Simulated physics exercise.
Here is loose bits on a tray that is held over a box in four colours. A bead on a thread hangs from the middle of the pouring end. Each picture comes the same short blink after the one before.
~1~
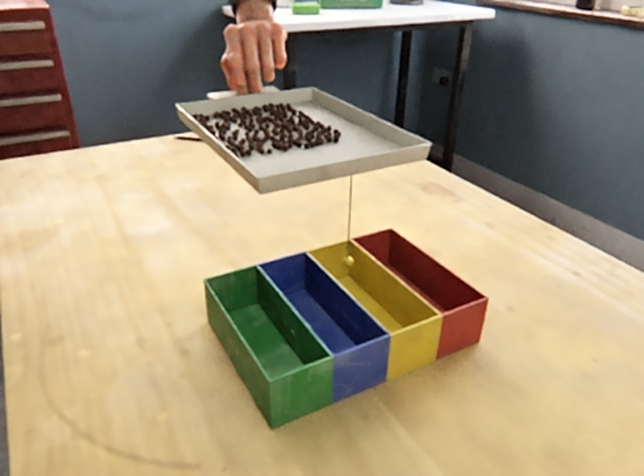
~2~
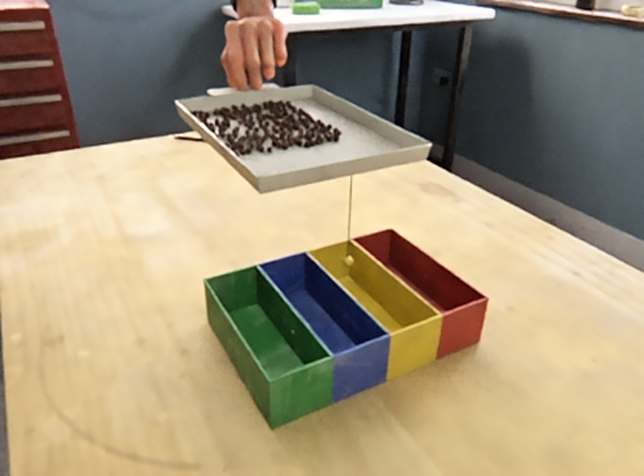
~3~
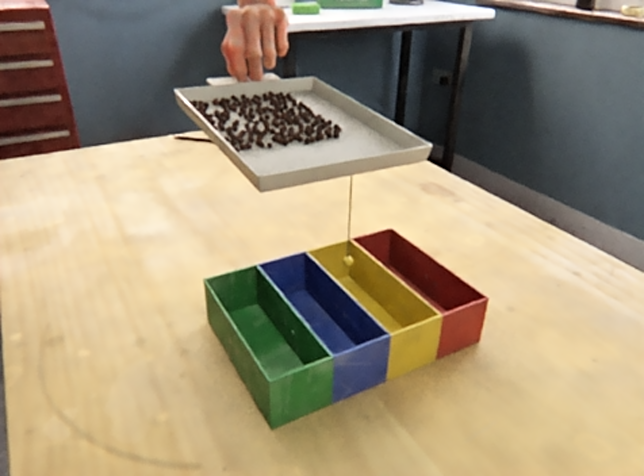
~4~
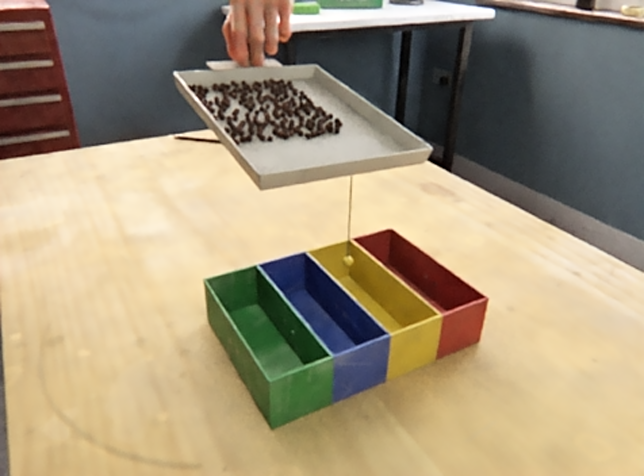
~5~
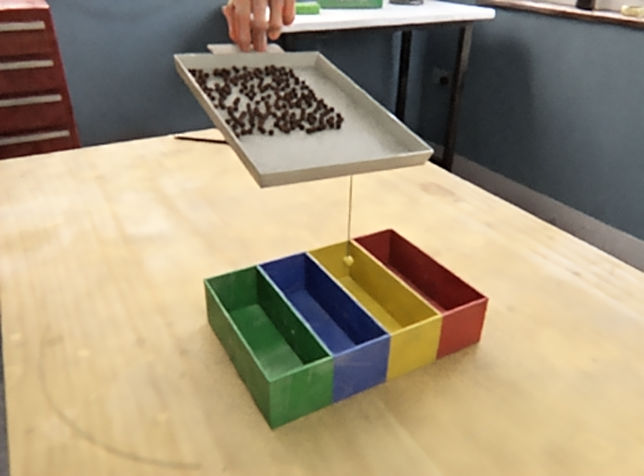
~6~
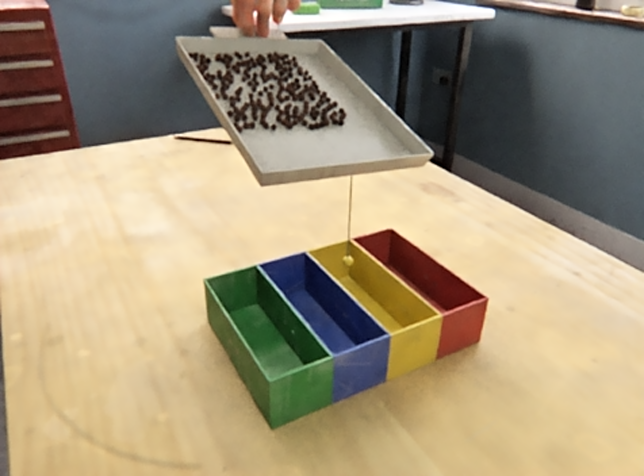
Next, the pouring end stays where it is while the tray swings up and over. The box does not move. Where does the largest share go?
It favours the red compartment.
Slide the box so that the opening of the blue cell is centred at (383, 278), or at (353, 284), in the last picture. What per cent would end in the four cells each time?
First some 100, then 100 per cent.
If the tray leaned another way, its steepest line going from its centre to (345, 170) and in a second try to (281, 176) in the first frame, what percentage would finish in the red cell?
The first gives 20 %, the second 0 %.
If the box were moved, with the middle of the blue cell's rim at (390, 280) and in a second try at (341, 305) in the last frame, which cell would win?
In turn: Yellow; the red cell.
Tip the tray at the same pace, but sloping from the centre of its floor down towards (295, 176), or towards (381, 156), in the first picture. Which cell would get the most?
The first try: The green one. The second: That red cell.
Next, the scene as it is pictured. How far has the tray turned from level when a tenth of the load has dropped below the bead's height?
Roughly 65°.
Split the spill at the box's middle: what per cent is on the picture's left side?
Close to 0 per cent.
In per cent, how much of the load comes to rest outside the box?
Near 10 %.
Just after the last frame, tray tipped steeply; the larger part on the tray; just a few in the red cell; roughly a quarter falling or outside the box.
A moment on, tray tipped right over; roughly two thirds on the tray; about a tenth in the red cell; about a tenth in the yellow cell; just a few in the blue cell; about a tenth falling or outside the box.
Further on, tray tipped past a quarter turn; roughly two thirds in the red cell; roughly a quarter in the yellow cell; about a tenth in the blue cell; about a tenth falling or outside the box.
When it is over, tray tipped past a quarter turn; roughly two thirds in the red cell; roughly a quarter in the yellow cell; about a tenth in the blue cell; not one in the green cell; about a tenth outside the box.
